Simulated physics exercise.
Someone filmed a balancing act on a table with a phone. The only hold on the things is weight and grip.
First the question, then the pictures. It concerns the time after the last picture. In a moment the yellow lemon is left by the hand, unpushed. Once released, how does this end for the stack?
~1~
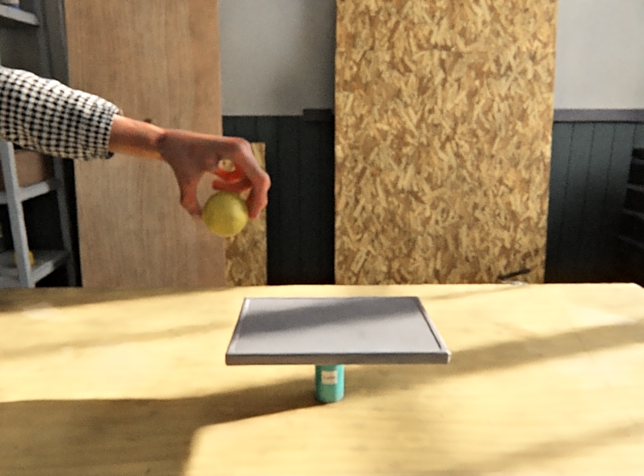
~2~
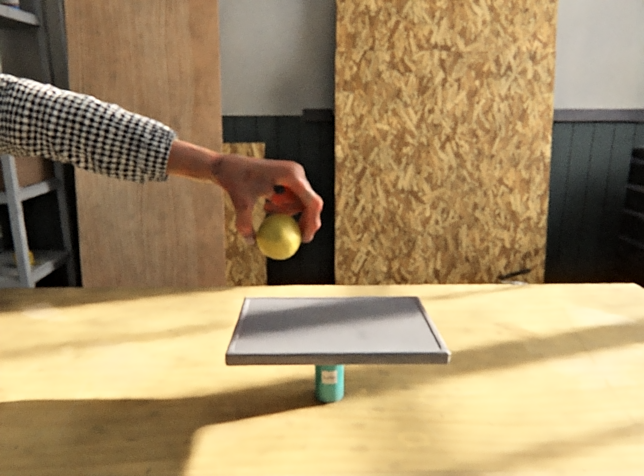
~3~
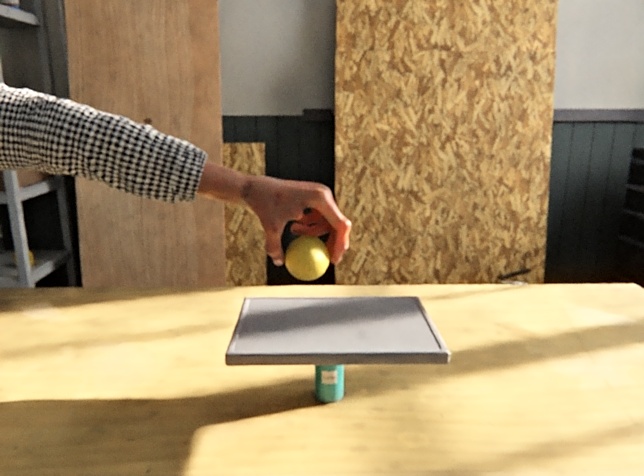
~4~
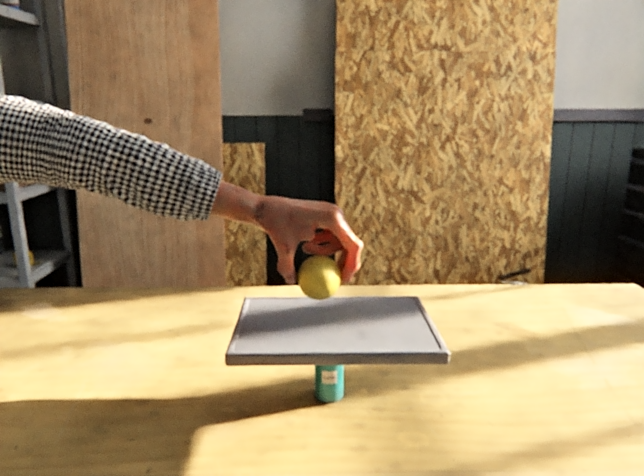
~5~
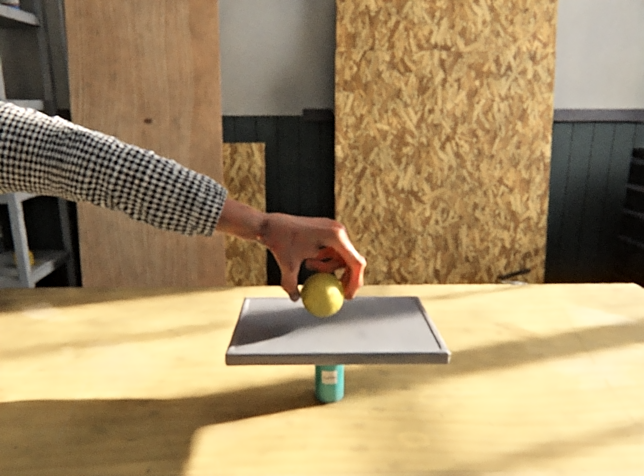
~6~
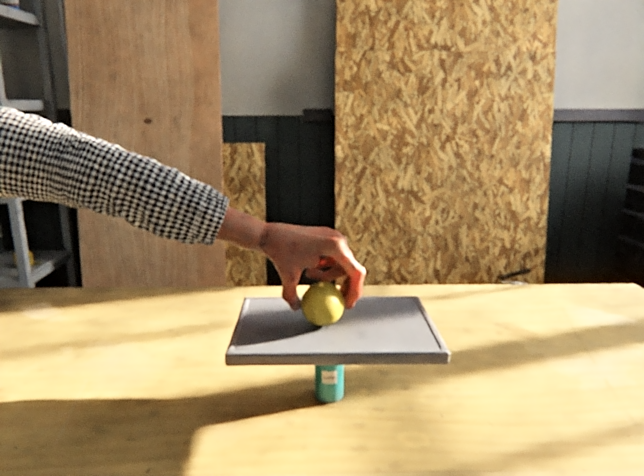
It ends with the stack intact.
Then, 0.20 s after the last picture, nothing has stirred.
Then, 0.40 s after the last picture, yellow lemon resting near (323, 305).
At rest, all 3 in place. Seen from the same camera at the end, yellow lemon near (323, 305). The stack stays up.
